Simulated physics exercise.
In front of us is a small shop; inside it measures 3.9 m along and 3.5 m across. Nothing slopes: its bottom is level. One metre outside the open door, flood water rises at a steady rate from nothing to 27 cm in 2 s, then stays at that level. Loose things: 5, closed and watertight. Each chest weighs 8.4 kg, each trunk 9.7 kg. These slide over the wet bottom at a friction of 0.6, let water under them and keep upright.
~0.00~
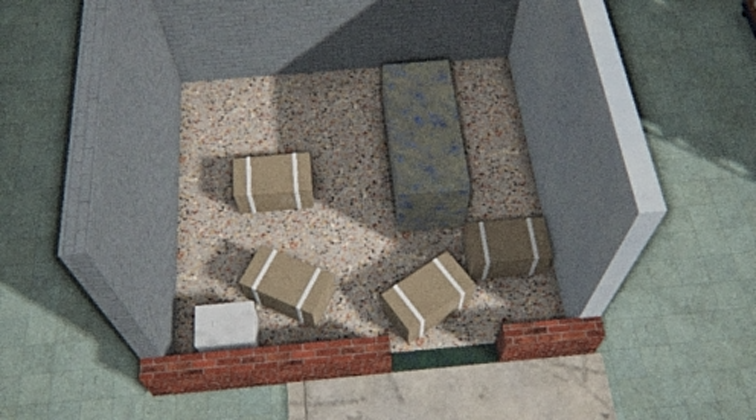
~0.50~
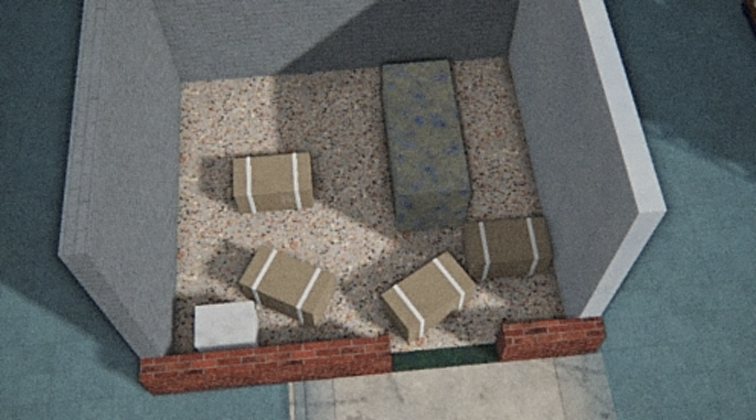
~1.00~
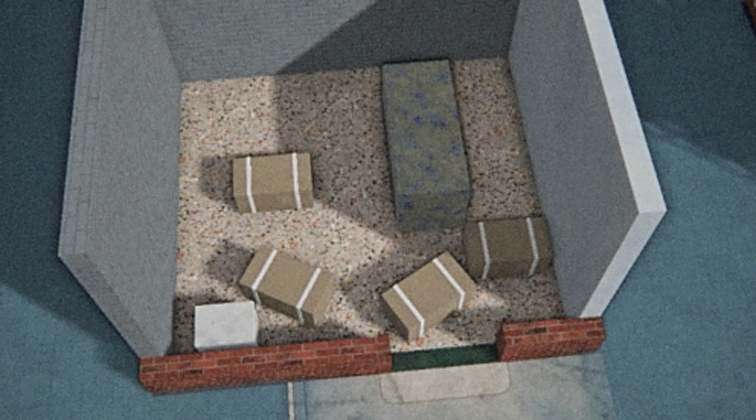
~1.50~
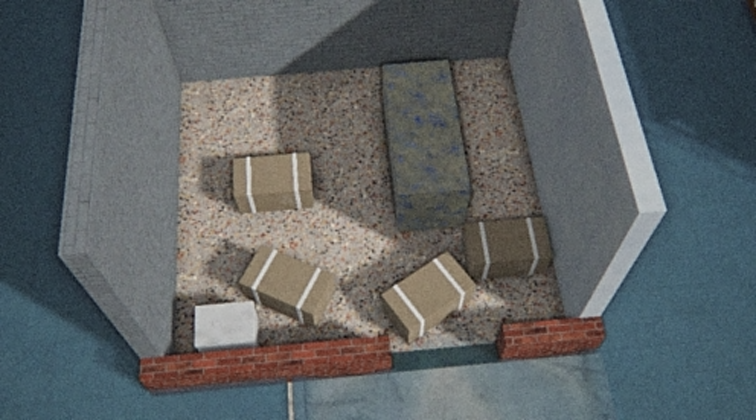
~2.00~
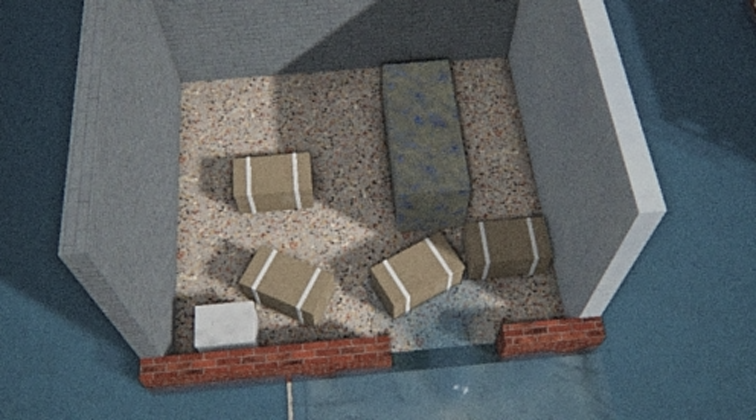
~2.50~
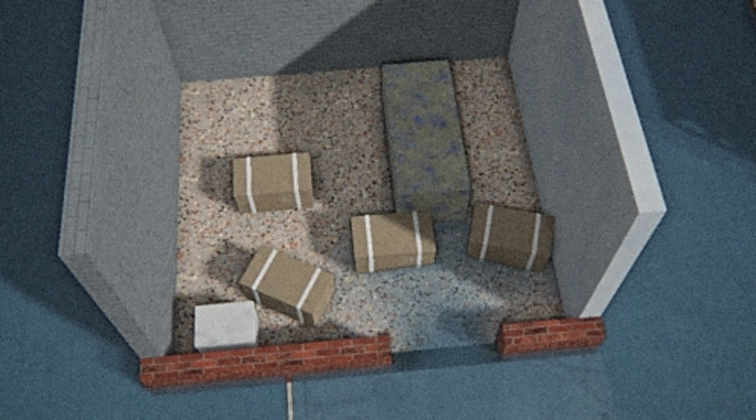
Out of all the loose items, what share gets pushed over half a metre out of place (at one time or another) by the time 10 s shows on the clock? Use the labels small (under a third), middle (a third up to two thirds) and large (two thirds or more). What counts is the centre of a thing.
Middle.
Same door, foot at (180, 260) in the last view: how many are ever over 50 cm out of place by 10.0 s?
That would give 4.
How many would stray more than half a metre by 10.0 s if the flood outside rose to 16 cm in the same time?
Count: 2.
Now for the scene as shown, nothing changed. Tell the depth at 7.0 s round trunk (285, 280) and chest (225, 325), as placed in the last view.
Some 3 cm at the first, some 4 cm at the second.
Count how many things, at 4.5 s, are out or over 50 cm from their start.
2.
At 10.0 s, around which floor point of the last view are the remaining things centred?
It works out to somewhere near (347, 237) on the floor.
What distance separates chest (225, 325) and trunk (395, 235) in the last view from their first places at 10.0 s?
First 140 cm, then 250 cm.
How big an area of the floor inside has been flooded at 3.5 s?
The covered patch comes to about 7.0 m2.
After 3.5 s 1 of 5 are over 50 cm from their spots; 2 afloat.
After 4.5 s 2 of 5 are over 50 cm from their spots; 2 afloat.
After 7.0 s 2 of 5 are over 50 cm from their spots; 5 afloat.
After 10.0 s 3 of 5 are over 50 cm from their spots, and 3 have been at some point; 5 afloat.
